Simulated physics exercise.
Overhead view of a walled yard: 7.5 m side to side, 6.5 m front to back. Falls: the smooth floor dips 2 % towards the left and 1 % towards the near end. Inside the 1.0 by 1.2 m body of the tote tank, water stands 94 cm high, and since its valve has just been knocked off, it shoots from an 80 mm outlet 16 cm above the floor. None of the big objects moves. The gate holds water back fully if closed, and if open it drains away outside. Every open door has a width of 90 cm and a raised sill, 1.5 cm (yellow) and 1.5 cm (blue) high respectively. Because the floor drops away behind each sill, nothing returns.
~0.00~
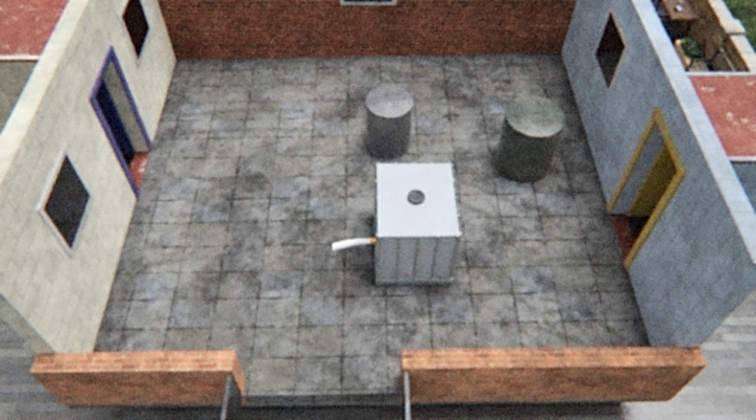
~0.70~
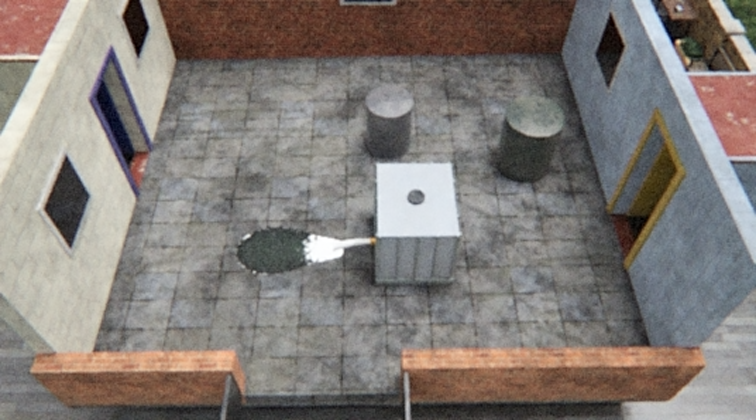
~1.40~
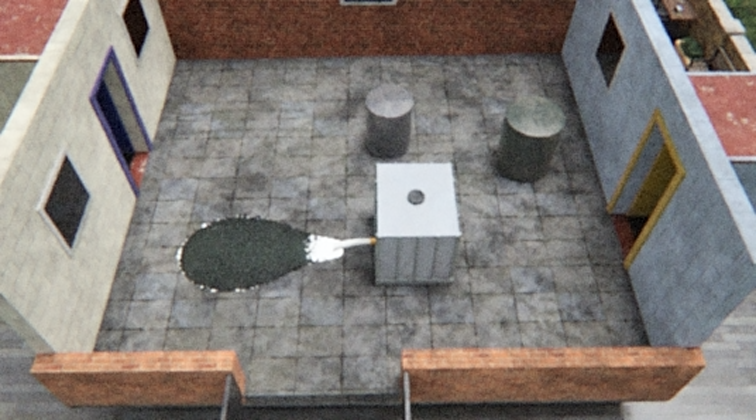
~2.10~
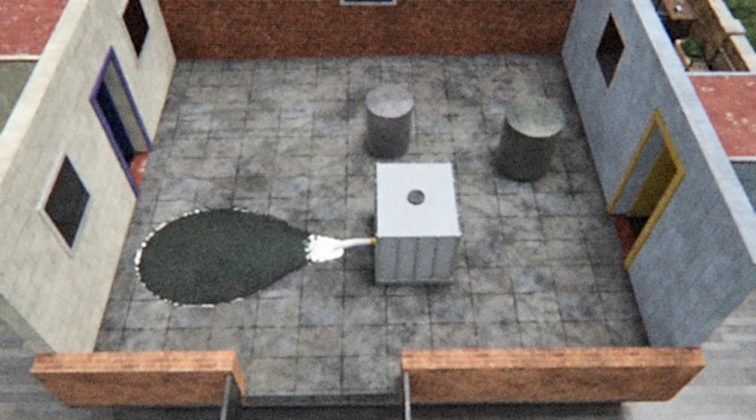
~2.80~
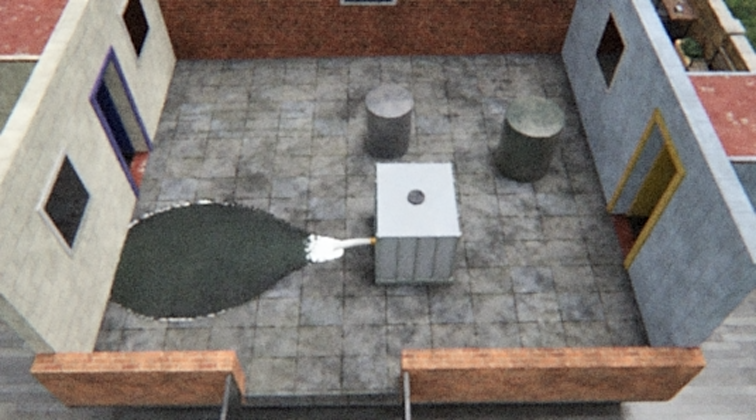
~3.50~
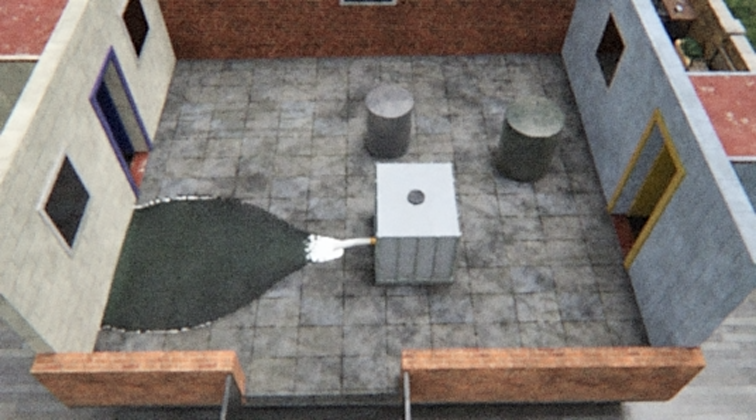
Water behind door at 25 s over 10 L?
Yellow door: Not over. Blue door: Over.
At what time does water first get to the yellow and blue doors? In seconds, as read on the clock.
For yellow it is not within the 25 s, and for blue it is 5.0 s.
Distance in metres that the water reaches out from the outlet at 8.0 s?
4.6 m.
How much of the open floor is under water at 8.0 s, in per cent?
Roughly 15 per cent.
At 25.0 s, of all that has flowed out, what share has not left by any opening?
I'd put what remains at some 84 per cent.
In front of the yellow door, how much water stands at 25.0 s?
About 0.0 cm.
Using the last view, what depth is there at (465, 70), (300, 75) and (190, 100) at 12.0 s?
Depths in turn: Around 0.0 cm, 0.0 cm, 0.2 cm.
After 5.0 s water covers 10 % of the floor and is deepest (4 cm) near (85, 380); yellow door not reached, blue door 0.6 cm at the sill, 0 L in.
After 8.0 s water covers 15 % of the floor and is deepest (6 cm) near (85, 380); yellow door not reached, blue door 1.8 cm at the sill, 0 L in.
After 12.0 s water covers 20 % of the floor and is deepest (6 cm) near (85, 380); yellow door not reached, blue door 2.3 cm at the sill, 1 L in.
After 16.0 s water covers 25 % of the floor and is deepest (7 cm) near (89, 367); yellow door not reached, blue door 2.5 cm at the sill, 4 L in.
After 25.0 s water covers 25 % of the floor and is deepest (7 cm) near (85, 380); yellow door not reached, blue door 3.3 cm at the sill, 23 L in.
